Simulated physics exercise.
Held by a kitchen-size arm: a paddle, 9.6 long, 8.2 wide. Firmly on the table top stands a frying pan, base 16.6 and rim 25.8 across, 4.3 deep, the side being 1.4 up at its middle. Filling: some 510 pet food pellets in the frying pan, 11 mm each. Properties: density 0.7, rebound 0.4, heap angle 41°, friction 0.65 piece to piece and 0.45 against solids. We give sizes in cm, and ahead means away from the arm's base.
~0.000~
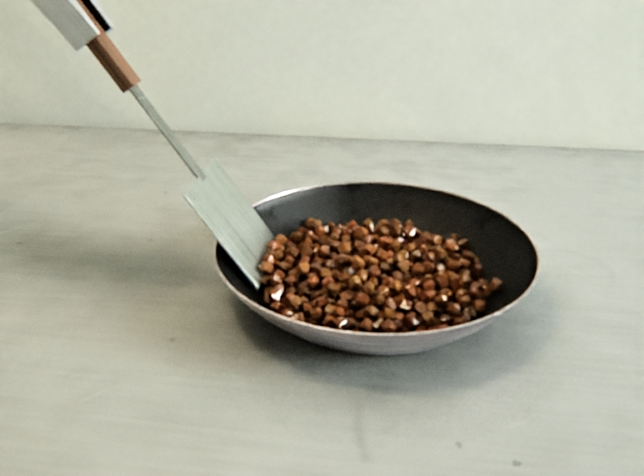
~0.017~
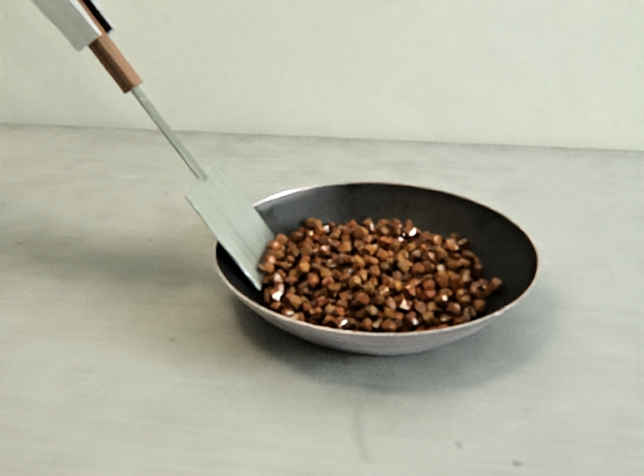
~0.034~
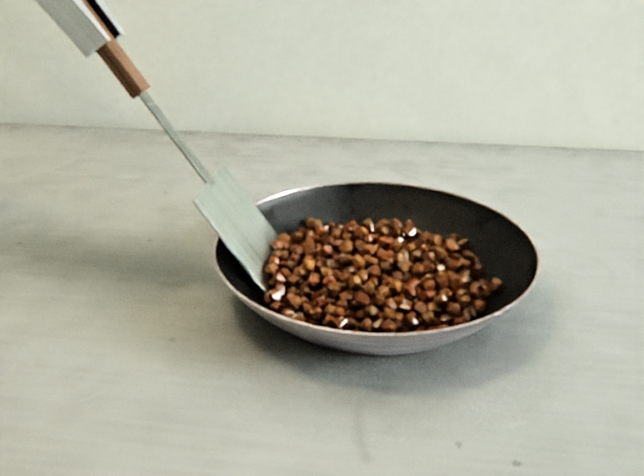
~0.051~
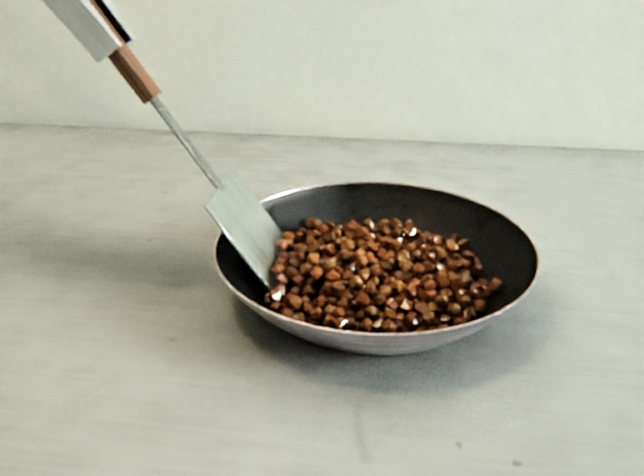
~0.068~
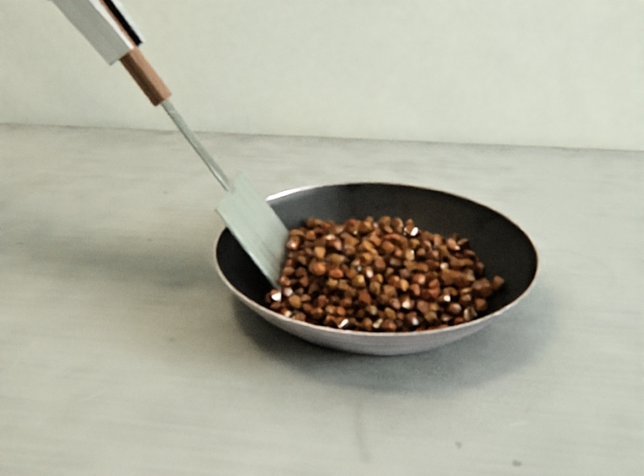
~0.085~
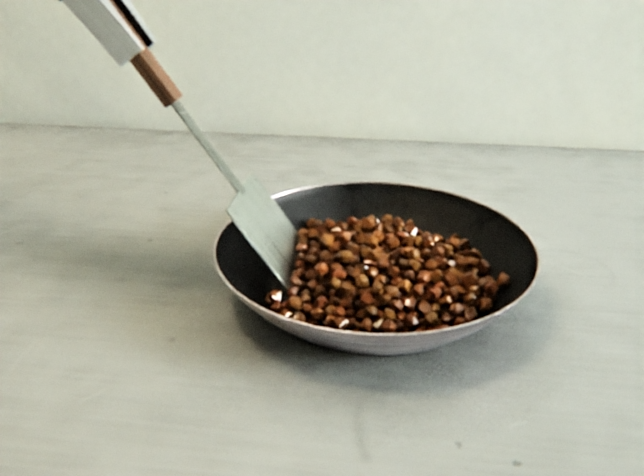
At first, a flat metal paddle on a mechanical arm rests slanted against the left edge of a heap of small brown pellets in a dark frying pan. The paddle then slides slowly a short way to the right, nudging the nearest pellets, and the heap bunches slightly rightward while the pan stays still.
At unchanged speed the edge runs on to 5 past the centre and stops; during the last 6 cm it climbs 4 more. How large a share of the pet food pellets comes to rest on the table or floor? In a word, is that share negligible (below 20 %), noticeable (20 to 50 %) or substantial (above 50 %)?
In a word, negligible.
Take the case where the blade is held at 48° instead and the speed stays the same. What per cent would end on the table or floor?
In that case around 0 per cent.
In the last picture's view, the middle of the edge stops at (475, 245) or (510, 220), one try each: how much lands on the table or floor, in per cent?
Estimates, in order: 10 % and 30 %.
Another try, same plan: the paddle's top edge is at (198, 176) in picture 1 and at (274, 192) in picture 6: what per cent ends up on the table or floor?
Around 10 per cent finishes there.
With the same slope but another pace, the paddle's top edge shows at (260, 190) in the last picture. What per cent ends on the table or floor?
Near 5 in a hundred.
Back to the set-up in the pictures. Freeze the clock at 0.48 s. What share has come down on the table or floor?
It is near 0 percent.
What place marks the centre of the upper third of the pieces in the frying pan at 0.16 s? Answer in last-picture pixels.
Roughly at pixel (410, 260).
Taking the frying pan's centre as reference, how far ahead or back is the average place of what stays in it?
Ahead, by about 4.5 cm.
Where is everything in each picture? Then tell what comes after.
Paddle top edge at (200, 175), sloping 56°; upper third of the load around (370, 266), from x 265 to 495, top at y 225; 506 in the frying pan, in the first picture.
Paddle top edge at (201, 176), sloping 56°; upper third of the load around (370, 266), from x 265 to 495, top at y 225, in the second picture.
Paddle top edge at (209, 181), sloping 56°; upper third of the load around (369, 265), from x 270 to 495, top at y 225, in the third picture.
Paddle top edge at (219, 186), sloping 56°; upper third of the load around (369, 264), from x 270 to 495, top at y 225, in the fourth picture.
Paddle top edge at (229, 188), sloping 56°; upper third of the load around (373, 261), from x 270 to 500, top at y 225, in the fifth picture.
Paddle top edge at (240, 189), sloping 56°; upper third of the load around (376, 257), from x 270 to 505, top at y 220; 506 in the frying pan, in the sixth picture.
After 0.16 s, sloping 56°, highest piece 9 above the table; 506 in the frying pan.
After 0.24 s, sloping 56°, highest piece 7 above the table; 505 in the frying pan, 1 on the blade or in flight.
After 0.48 s, sloping 56°, highest piece 6 above the table; 504 in the frying pan, 2 on the table or floor.
After 1.53 s, sloping 56°, highest piece 5 above the table; 504 in the frying pan, 2 on the table or floor.
At rest, 504 in the frying pan, 2 on the table or floor. That is 0 % on the table or floor.
